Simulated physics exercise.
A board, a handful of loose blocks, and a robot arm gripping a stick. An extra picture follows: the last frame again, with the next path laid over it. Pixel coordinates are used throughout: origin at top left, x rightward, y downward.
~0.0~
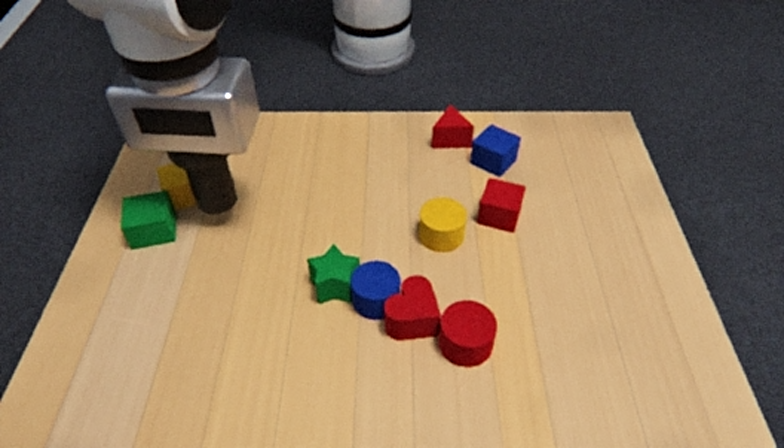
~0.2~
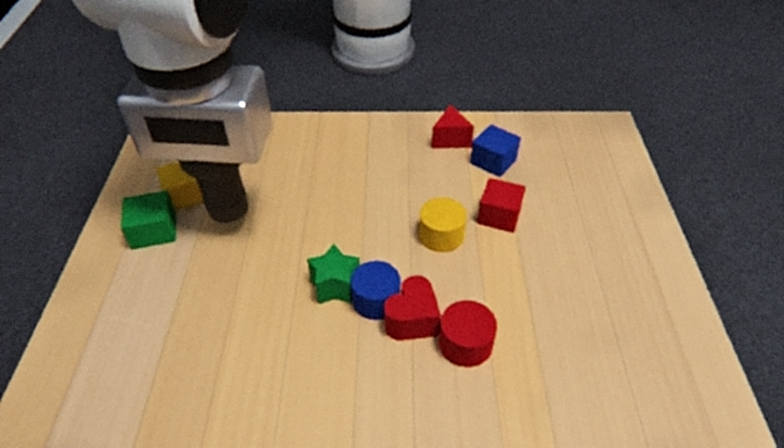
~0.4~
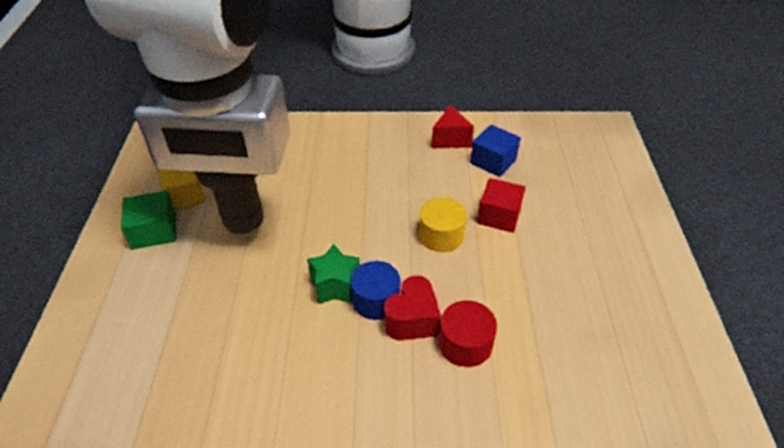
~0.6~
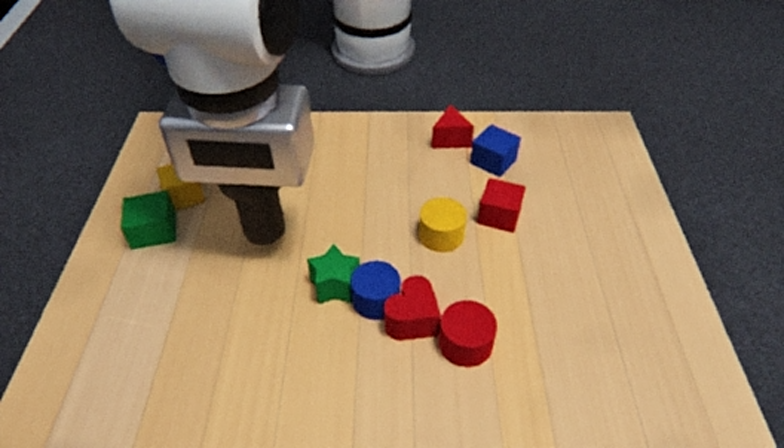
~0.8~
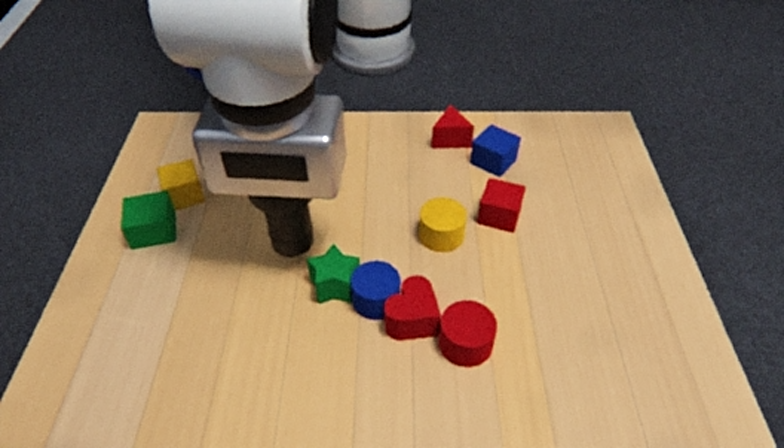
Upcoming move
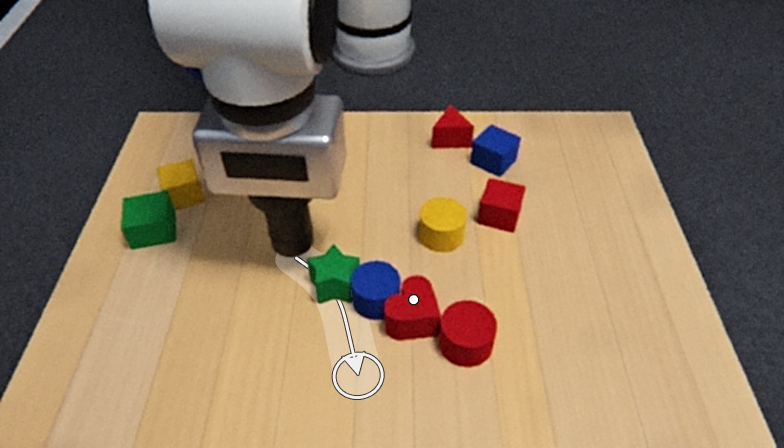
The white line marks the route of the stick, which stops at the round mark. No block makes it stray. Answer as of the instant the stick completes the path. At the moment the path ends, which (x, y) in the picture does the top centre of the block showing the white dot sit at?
The centre of its top face lies at (498, 366).
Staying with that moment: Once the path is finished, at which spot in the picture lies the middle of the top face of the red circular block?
For the centre of its top, I'd go with (537, 338).
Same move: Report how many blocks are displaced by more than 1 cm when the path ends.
The count is three or more.
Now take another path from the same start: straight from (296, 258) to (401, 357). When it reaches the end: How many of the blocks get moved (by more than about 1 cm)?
Count: Three or more.
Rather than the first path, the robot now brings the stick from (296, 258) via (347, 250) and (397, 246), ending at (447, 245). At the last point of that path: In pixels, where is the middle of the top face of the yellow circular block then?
Its top middle will sit at (481, 203).
Drawn move, from (296, 258) over (330, 286) and (347, 327) to (358, 375); the dot is on the red heart block.
What follows on the original path. One third of the way, stick at (328, 271); green star at (353, 289); blue circular block at (397, 297); red heart block at (436, 317); red circular block at (494, 332).
Two thirds of the way, stick at (345, 312); green star at (377, 332), turned 15° anticlockwise; blue circular block at (425, 333); red heart block at (470, 349), turned 15° anticlockwise; red circular block at (522, 338).
At the end, stick at (357, 361); green star at (402, 380), turned 35° anticlockwise; blue circular block at (448, 364); red heart block at (498, 366), turned 30° anticlockwise; red circular block at (537, 338).
